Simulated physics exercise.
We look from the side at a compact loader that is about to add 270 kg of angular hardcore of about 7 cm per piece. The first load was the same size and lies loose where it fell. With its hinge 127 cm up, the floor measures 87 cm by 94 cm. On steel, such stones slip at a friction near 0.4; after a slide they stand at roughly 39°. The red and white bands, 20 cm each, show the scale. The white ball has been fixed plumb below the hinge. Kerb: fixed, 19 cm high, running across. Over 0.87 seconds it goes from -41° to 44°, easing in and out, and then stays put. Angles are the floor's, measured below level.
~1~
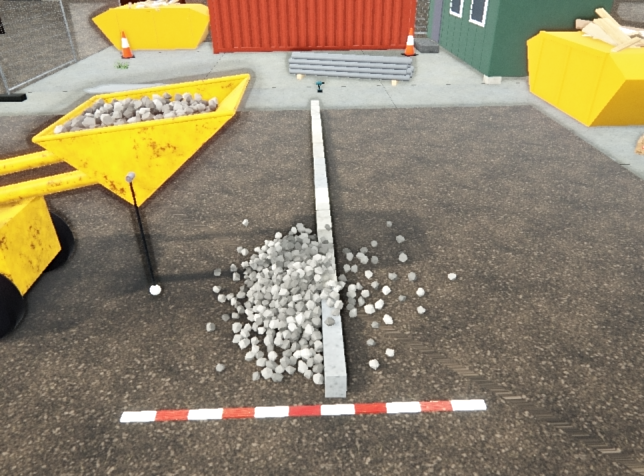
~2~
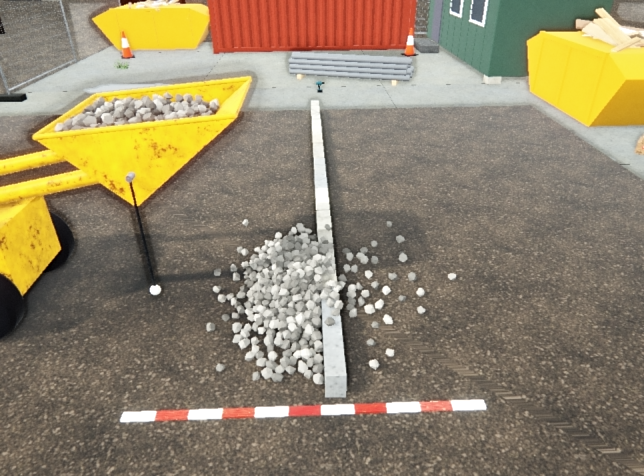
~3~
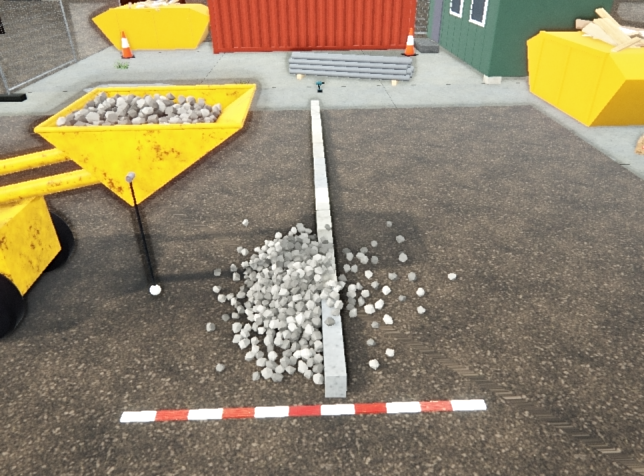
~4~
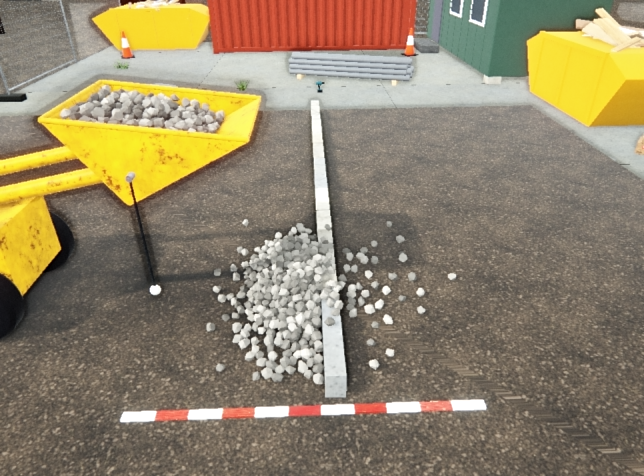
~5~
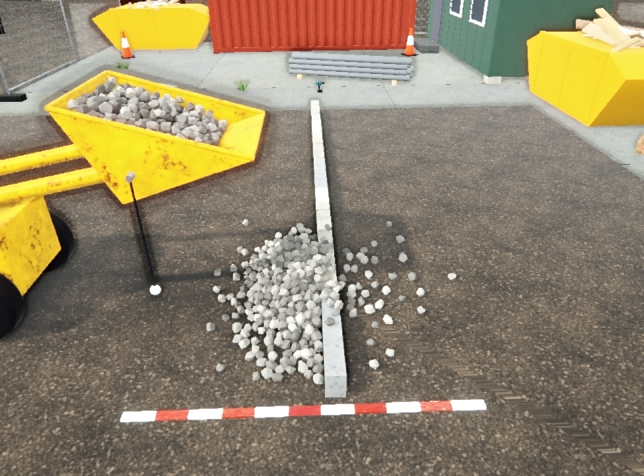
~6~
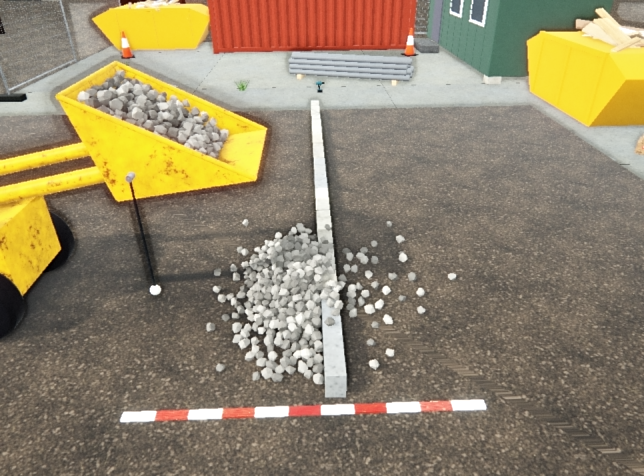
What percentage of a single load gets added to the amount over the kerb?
3 %.
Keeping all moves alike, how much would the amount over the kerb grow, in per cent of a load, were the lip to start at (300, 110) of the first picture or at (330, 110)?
I'd guess close to 55 per cent first and close to 95 per cent second.
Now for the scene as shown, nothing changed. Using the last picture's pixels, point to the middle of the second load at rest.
Roughly at (264, 279) in the last picture.
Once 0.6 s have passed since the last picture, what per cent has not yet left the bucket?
Close to 75 per cent of the load.
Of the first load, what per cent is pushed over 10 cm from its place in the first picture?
Close to 5 per cent.
Then, 0.3 s after the last picture the floor is at 30°; in per cent of one load, 100 in the bucket, 94 on this side of the kerb, 6 over the kerb; the foremost stones are at (411, 264).
Then, 0.6 s after the last picture the floor is at 44°; in per cent of one load, 76 in the bucket, 117 on this side of the kerb, 6 over the kerb; the foremost stones are at (411, 264).
Then, 1.0 s after the last picture the floor is at 44°; in per cent of one load, 14 in the bucket, 179 on this side of the kerb, 6 over the kerb; the foremost stones are at (411, 264).
Then, 3.4 s after the last picture the floor is at 44°; in per cent of one load, 0 in the bucket, 190 on this side of the kerb, 10 over the kerb; the foremost stones are at (411, 264). Net gain over the kerb, 3.
